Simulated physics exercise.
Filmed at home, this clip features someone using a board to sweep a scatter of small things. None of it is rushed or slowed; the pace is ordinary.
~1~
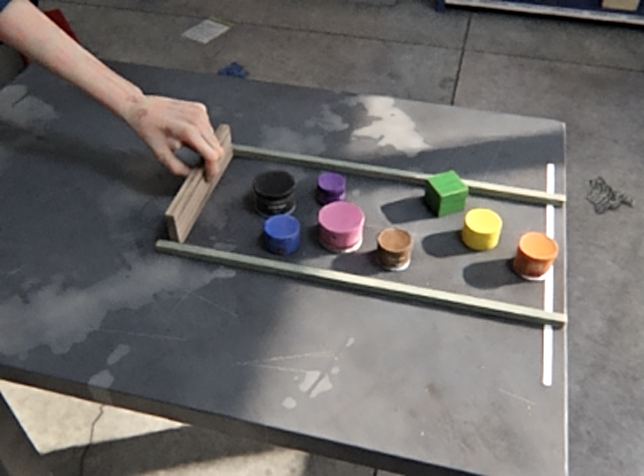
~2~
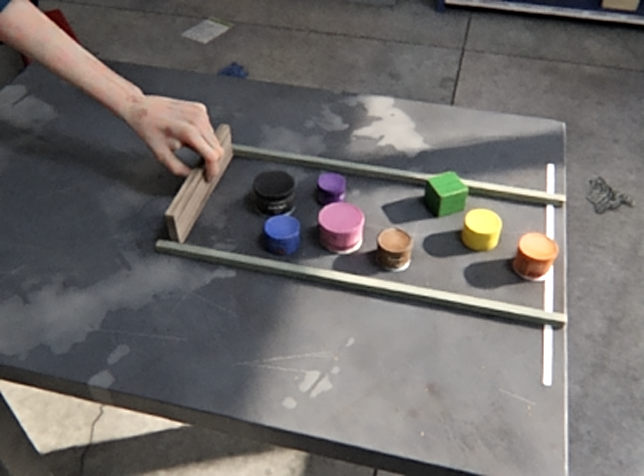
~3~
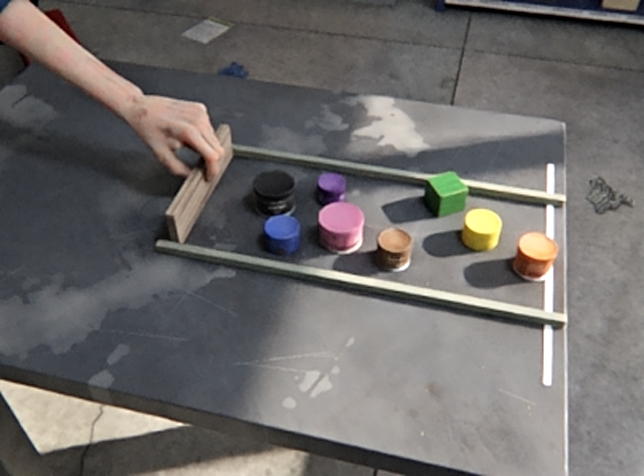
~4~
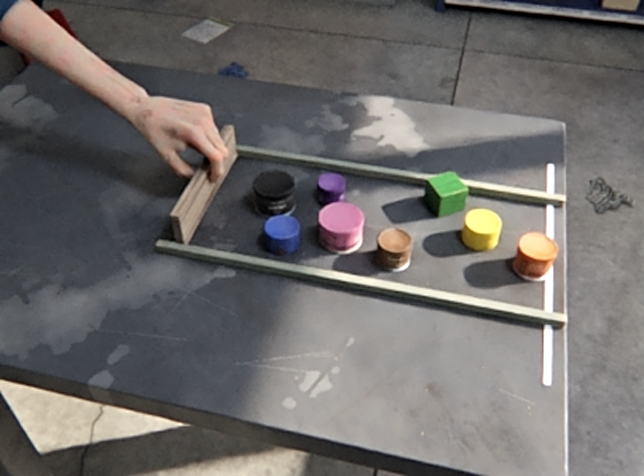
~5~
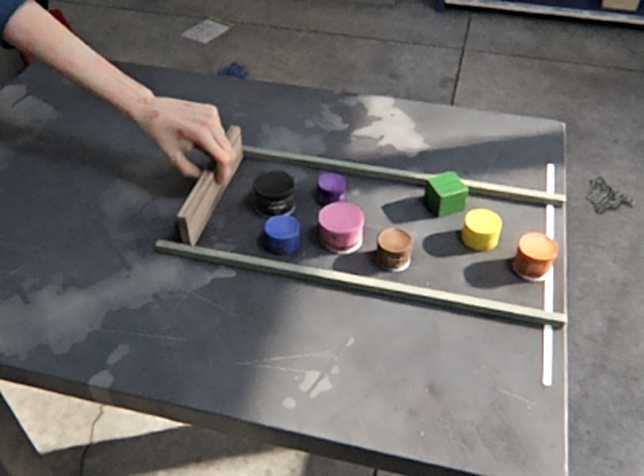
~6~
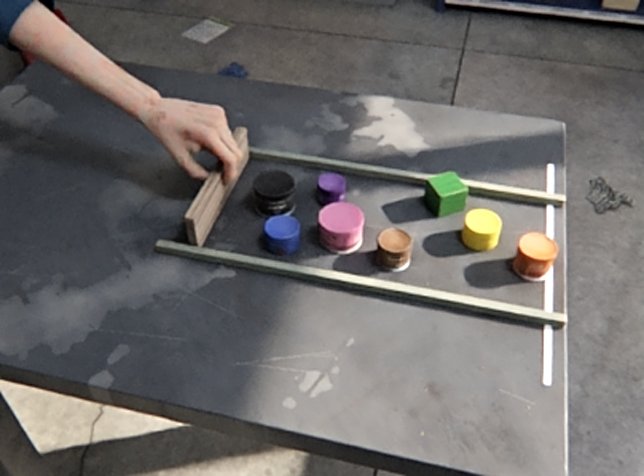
A person's bare forearm and hand reach in from the upper left over a dark, scuffed tabletop, seen from above at an angle, with concrete floor around it. Between two pale strips lie black, purple, blue, pink and brown round containers, then a green block, a yellow lid and an orange pot by white tape at right. Gripping a wooden board, the hand slides it slightly right; everything else and the camera stay still.
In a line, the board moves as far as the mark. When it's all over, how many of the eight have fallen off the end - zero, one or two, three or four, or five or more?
Five or more have fallen off.
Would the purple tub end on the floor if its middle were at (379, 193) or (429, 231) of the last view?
At the first spot it remains in place, and at the second it drops over the edge.
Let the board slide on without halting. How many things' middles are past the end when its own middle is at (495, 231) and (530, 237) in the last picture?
1 and 5.
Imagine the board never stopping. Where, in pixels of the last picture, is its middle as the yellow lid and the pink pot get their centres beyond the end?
I'd put it close to (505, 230), and close to (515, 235) for the other one.
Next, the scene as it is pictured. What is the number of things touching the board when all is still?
It adds up to 1.
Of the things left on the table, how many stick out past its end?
That would be 1.
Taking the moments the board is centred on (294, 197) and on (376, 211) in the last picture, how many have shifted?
3 by the first point, 5 by the second.
A little later, none off yet; orange pot at rest near (535, 257); yellow lid at rest near (481, 230); green block at rest near (446, 194).
When it is over, the number that fall off is five or more; down, black pot, blue tub, pink pot, brown tin, green block, yellow lid and orange pot.
